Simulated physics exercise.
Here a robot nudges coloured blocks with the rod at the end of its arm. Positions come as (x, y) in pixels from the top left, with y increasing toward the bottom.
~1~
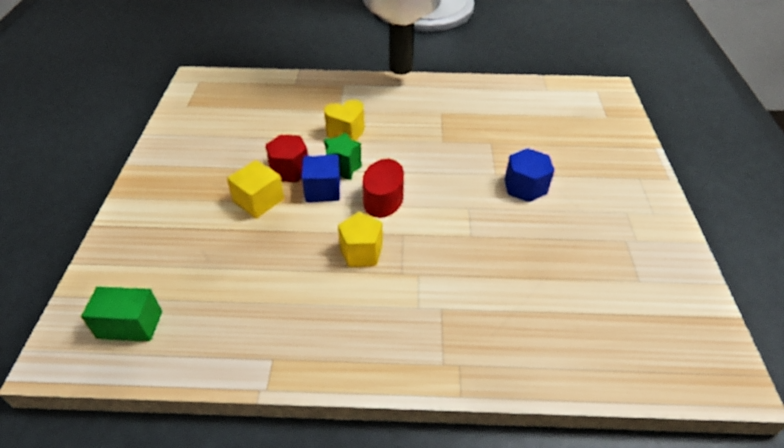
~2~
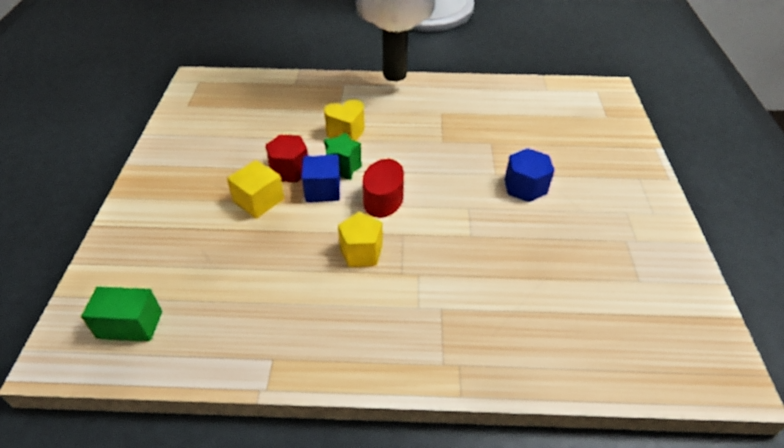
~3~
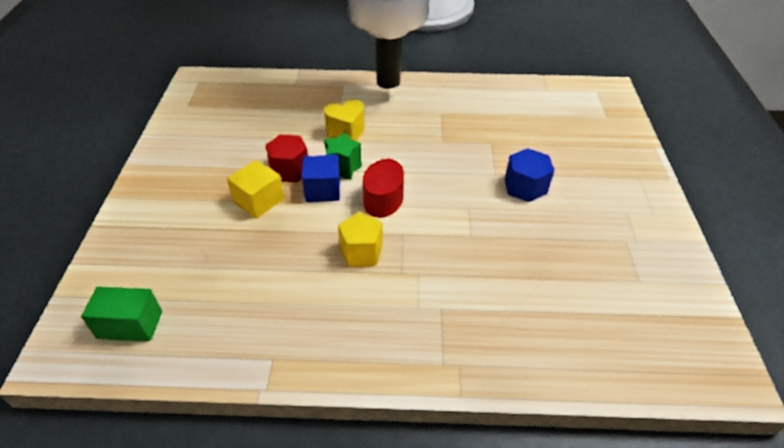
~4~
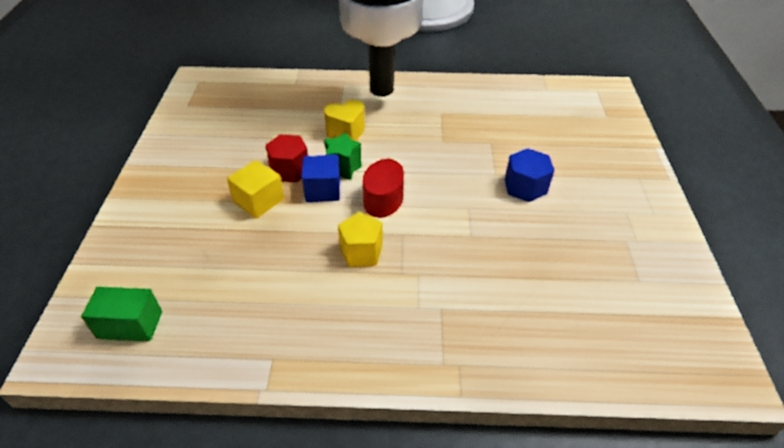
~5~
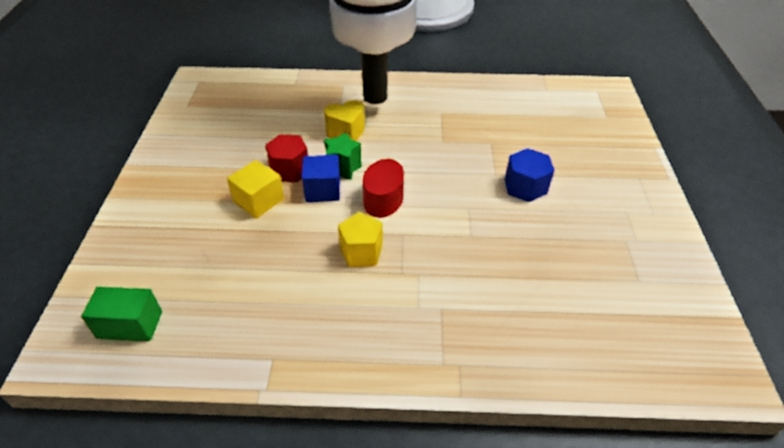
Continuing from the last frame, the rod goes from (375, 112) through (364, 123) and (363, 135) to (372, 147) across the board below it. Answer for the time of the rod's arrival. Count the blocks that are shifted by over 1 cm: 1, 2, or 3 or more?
One moves.
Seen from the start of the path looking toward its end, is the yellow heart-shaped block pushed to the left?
The answer is no.
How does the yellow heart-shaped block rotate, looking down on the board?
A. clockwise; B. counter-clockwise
A - clockwise.
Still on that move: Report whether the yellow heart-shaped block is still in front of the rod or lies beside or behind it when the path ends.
My answer is that the yellow heart-shaped block has slipped off.
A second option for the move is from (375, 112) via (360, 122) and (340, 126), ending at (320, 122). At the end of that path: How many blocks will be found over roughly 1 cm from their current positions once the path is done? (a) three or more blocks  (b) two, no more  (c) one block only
Correct choice: C.
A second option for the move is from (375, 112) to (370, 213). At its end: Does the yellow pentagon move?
No, it doesn't check out.
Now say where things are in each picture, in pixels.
In the first picture, tip of the rod at (401, 69), middles of tops, green star block at (341, 145), yellow heart-shaped block at (345, 110).
In the second picture, rod at (395, 76), nothing pushed.
In the third picture, rod at (389, 83), nothing pushed.
In the fourth picture, rod at (382, 90), nothing pushed.
In the fifth picture, rod at (375, 98), green star block at (341, 145), yellow heart-shaped block at (345, 110).
The first path, step by step. Halfway along, rod at (361, 114); yellow heart-shaped block at (333, 119), turned 15° clockwise.
At the end, rod at (371, 133); green star block unmoved; yellow heart-shaped block at (331, 123), turned 40° clockwise.
